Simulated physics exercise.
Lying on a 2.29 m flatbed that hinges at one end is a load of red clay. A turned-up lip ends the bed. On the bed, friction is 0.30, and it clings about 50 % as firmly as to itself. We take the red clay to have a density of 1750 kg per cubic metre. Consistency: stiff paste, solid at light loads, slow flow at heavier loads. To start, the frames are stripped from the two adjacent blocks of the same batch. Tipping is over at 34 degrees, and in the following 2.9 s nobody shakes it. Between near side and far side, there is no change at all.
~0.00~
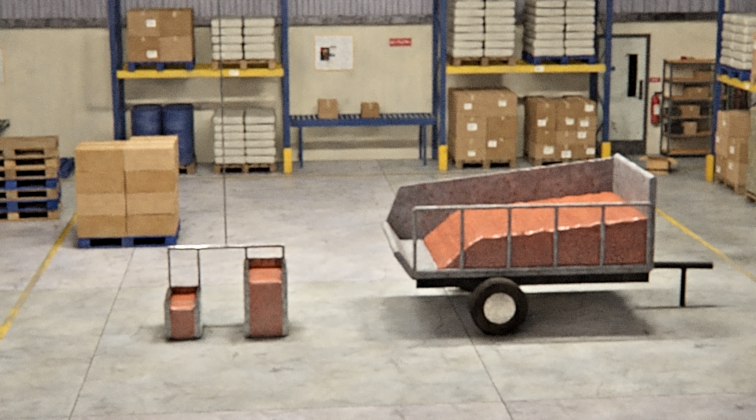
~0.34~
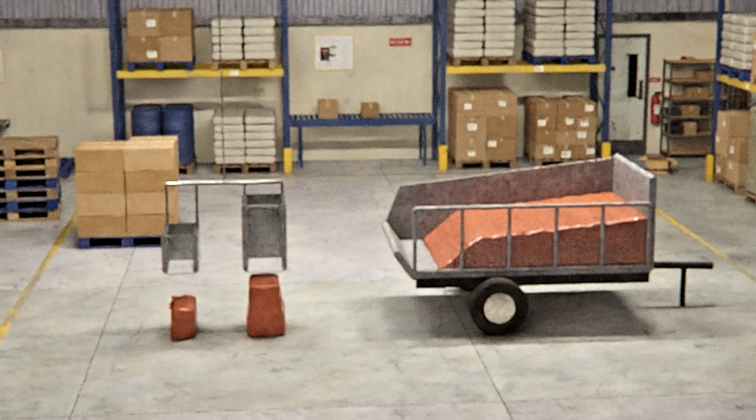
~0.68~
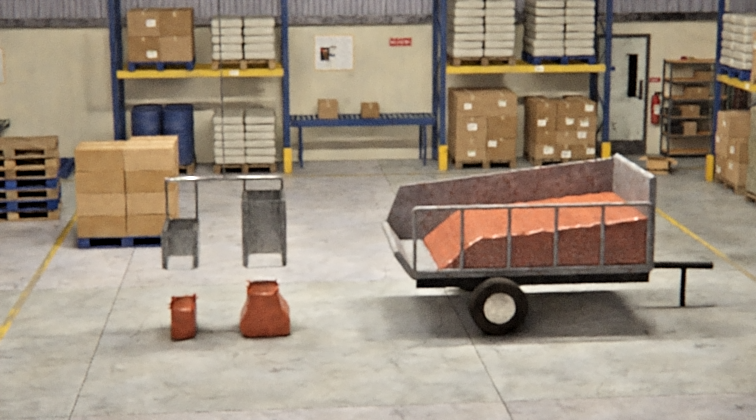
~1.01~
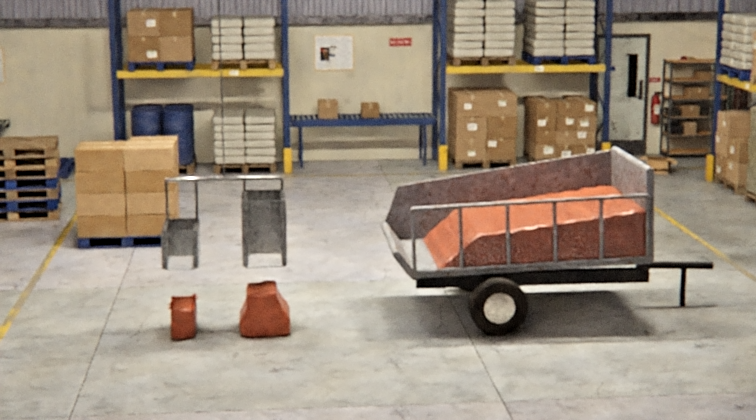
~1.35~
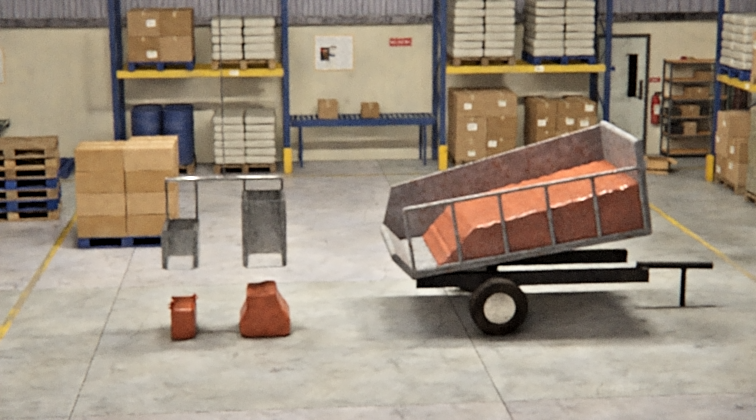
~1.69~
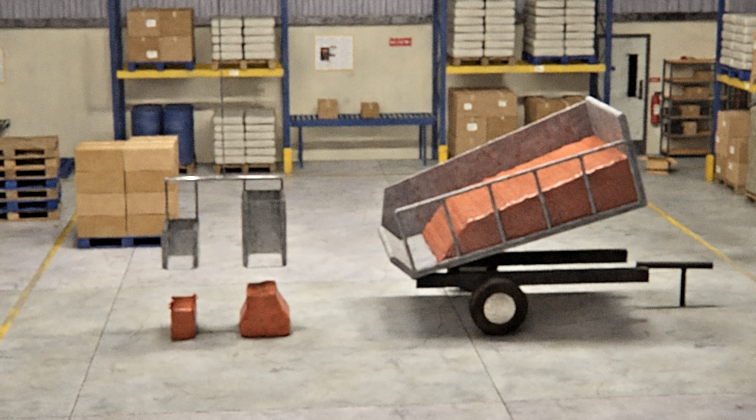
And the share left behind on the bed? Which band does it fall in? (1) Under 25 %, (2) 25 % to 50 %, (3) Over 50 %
2, 25 % to 50 %.
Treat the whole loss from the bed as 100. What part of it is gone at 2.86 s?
Roughly 0 per cent.
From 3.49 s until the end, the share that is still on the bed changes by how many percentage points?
Result: Close to 40 percent.
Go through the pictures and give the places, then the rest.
In the first picture, top of the high end at (650, 180), tilt 0 degrees; leading edge of the red clay at (442, 267); blocks stand 31 cm, 56 cm (left to right).
In the second picture, top of the high end at (650, 180), tilt 0 degrees; leading edge of the red clay at (442, 267); blocks stand 31 cm, 51 cm (left to right).
In the third picture, top of the high end at (650, 180), tilt 0 degrees; leading edge of the red clay at (442, 267); blocks stand 31 cm, 44 cm (left to right).
In the fourth picture, top of the high end at (647, 172), tilt 2 degrees; leading edge of the red clay at (442, 268); blocks stand 30 cm, 43 cm (left to right).
In the fifth picture, top of the high end at (635, 145), tilt 9 degrees; leading edge of the red clay at (442, 265); blocks stand 30 cm, 43 cm (left to right).
In the sixth picture, top of the high end at (619, 118), tilt 16 degrees; leading edge of the red clay at (441, 262); blocks stand 30 cm, 43 cm (left to right).
After 2.22 s, the tilt is 28 degrees and 100 % is on the bed.
After 2.86 s, the tilt is 34 degrees and 100 % is on the bed.
After 3.49 s, the tilt is 34 degrees and 79 % is on the bed.
After 4.12 s, the tilt is 34 degrees and 46 % is on the bed.
After 5.57 s, at the end, the tilt is 34 degrees and 40 % is on the bed.
